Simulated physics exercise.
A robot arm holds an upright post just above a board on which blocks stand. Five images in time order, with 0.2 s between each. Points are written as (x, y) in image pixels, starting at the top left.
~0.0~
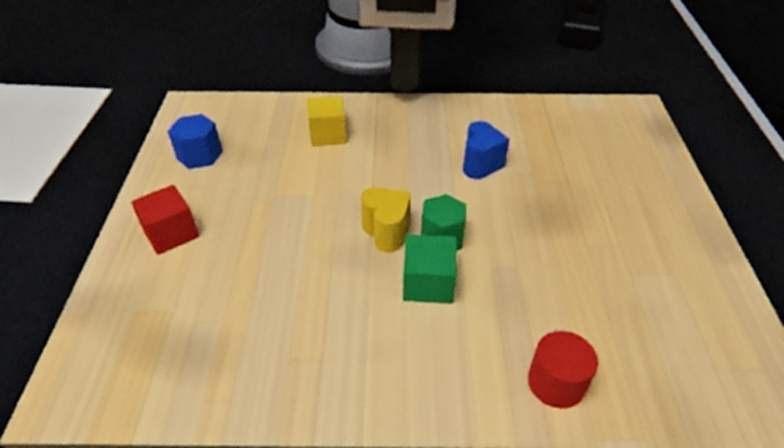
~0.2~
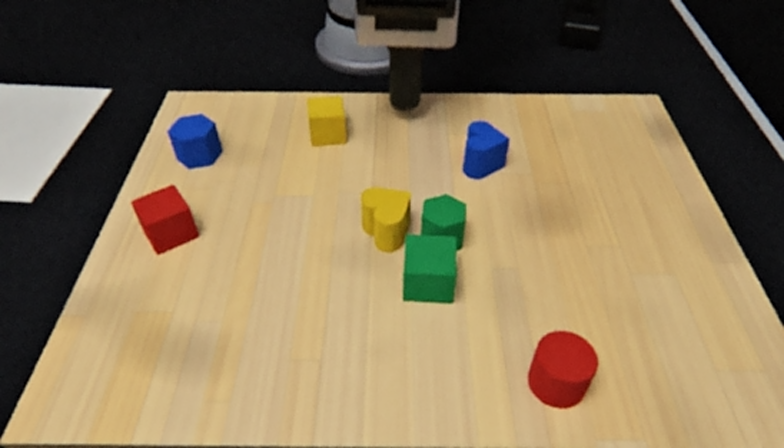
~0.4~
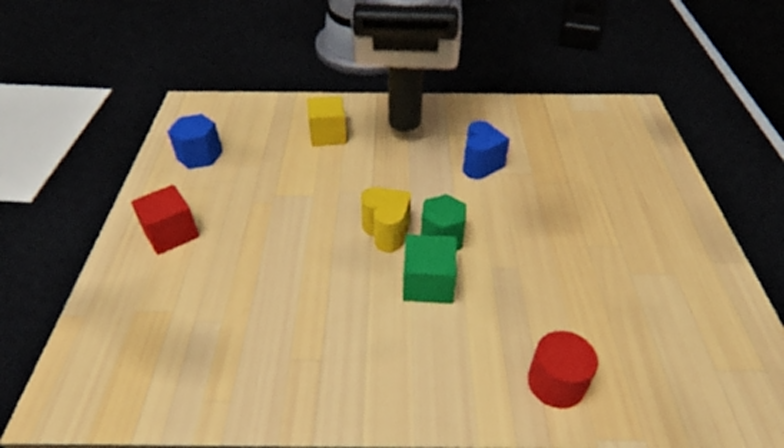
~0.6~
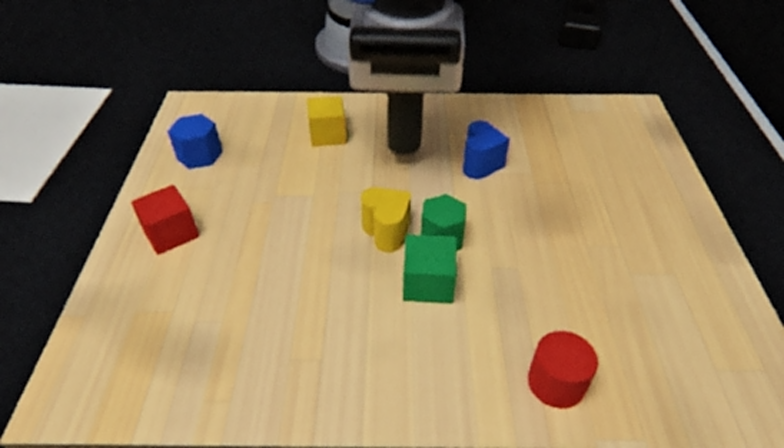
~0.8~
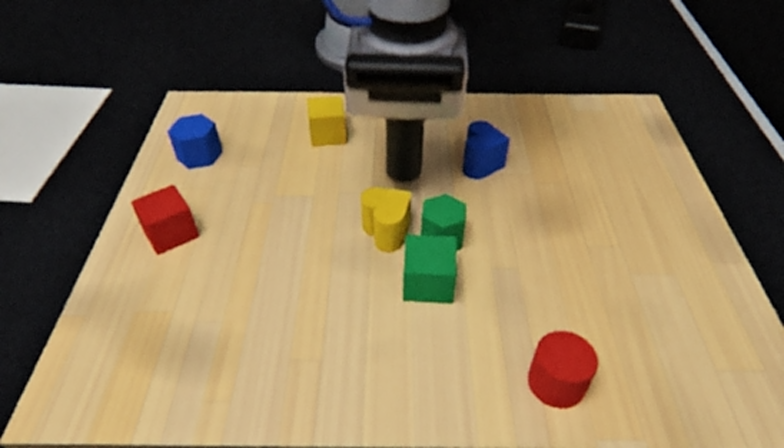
On a wooden board scattered with red, blue, yellow and green blocks, a robot arm moved its dark upright post steadily from the far edge toward the yellow heart-shaped block, while the blocks stayed put.
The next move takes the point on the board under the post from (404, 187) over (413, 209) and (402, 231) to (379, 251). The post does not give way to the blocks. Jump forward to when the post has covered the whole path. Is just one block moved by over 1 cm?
I expect so.
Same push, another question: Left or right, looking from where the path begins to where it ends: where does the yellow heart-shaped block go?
It goes right.
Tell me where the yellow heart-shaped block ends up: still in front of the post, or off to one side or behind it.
Held in front.
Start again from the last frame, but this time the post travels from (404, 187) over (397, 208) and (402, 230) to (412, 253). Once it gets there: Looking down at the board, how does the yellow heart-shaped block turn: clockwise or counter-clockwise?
It swings round clockwise.
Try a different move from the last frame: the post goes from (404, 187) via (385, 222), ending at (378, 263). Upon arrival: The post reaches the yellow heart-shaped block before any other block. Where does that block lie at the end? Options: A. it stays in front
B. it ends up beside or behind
A - it stays in front.
What follows on the original path. Halfway along, post at (411, 206); yellow heart-shaped block at (379, 209), turned 25° clockwise.
At the end, post at (379, 237); yellow heart-shaped block at (337, 229), turned 70° clockwise; green square block unmoved; green hexagon at (445, 214), turned 25° anticlockwise.
